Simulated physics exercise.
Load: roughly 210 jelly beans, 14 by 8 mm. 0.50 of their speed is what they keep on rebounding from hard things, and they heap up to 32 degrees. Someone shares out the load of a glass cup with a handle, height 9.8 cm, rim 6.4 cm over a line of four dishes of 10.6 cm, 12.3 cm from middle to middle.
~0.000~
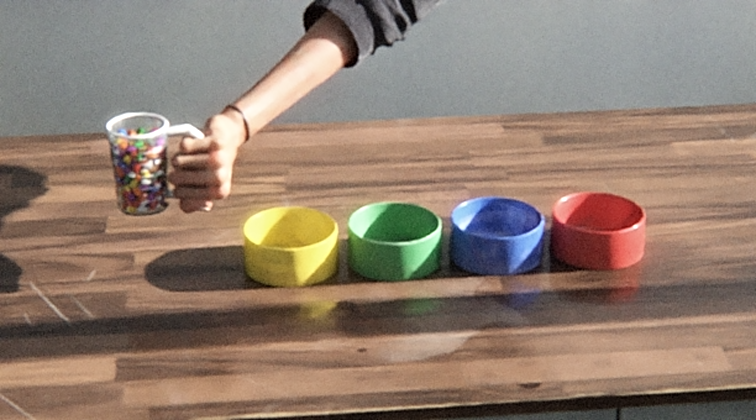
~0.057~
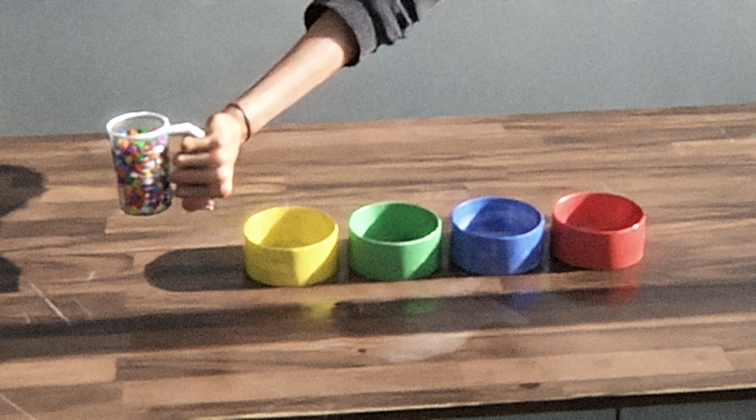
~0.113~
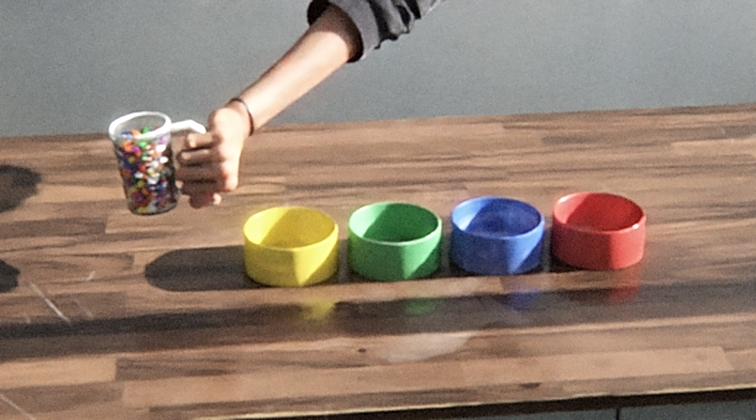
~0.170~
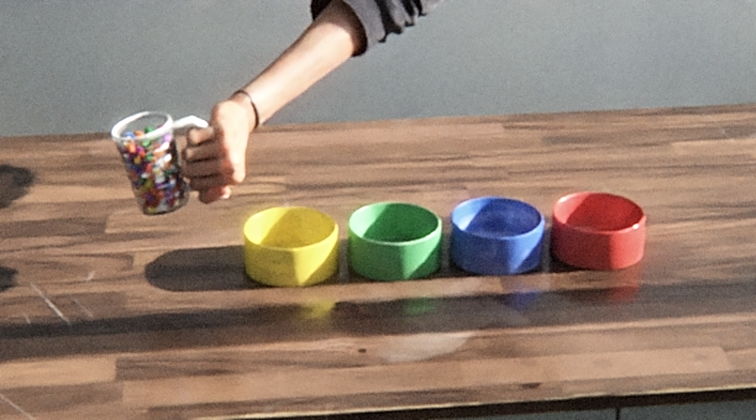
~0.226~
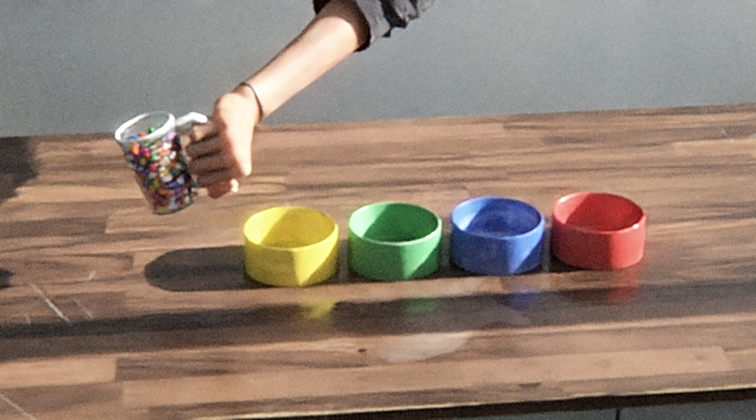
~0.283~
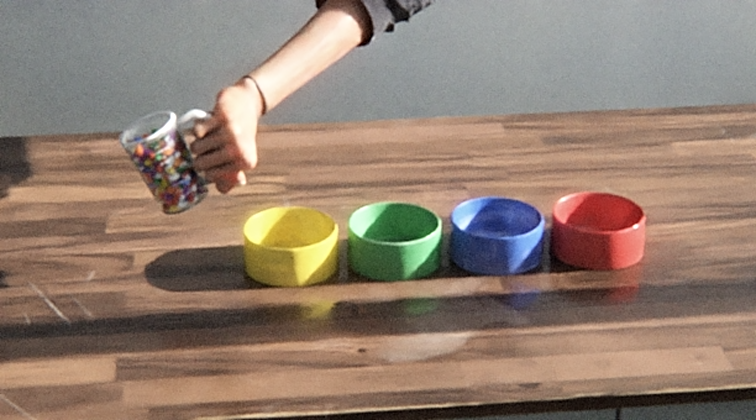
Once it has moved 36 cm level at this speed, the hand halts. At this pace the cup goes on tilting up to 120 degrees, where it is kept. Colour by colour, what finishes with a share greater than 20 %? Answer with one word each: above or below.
Red dish below, blue dish below, green dish below, yellow dish above, counter above.
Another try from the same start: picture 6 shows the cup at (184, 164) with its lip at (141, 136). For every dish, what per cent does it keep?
The red dish keeps 0, the blue one 0, the green one 80 and the yellow one 10.
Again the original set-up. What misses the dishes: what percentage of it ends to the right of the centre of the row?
Share on that side: Roughly 0 %.
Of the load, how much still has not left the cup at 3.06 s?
Somewhere near 0 per cent.
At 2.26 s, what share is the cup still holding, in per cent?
0 %.
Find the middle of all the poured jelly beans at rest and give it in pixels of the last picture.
Centre at rest: Approx. (237, 263) px.
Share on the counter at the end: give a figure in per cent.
The answer is roughly 60 per cent.
After 1.47 s, tilt 120 degrees; cup holds 20 %, yellow 20 %.
Then, at 2.26 s, tilt 120 degrees; cup holds 0 %, yellow 40 %.
Then, at 3.06 s, tilt 120 degrees; cup holds 0 %, yellow 40 %.
In the end, at 3.4 s, red 0 %, blue 0 %, green 0 %, yellow 40 %, counter 60 %.
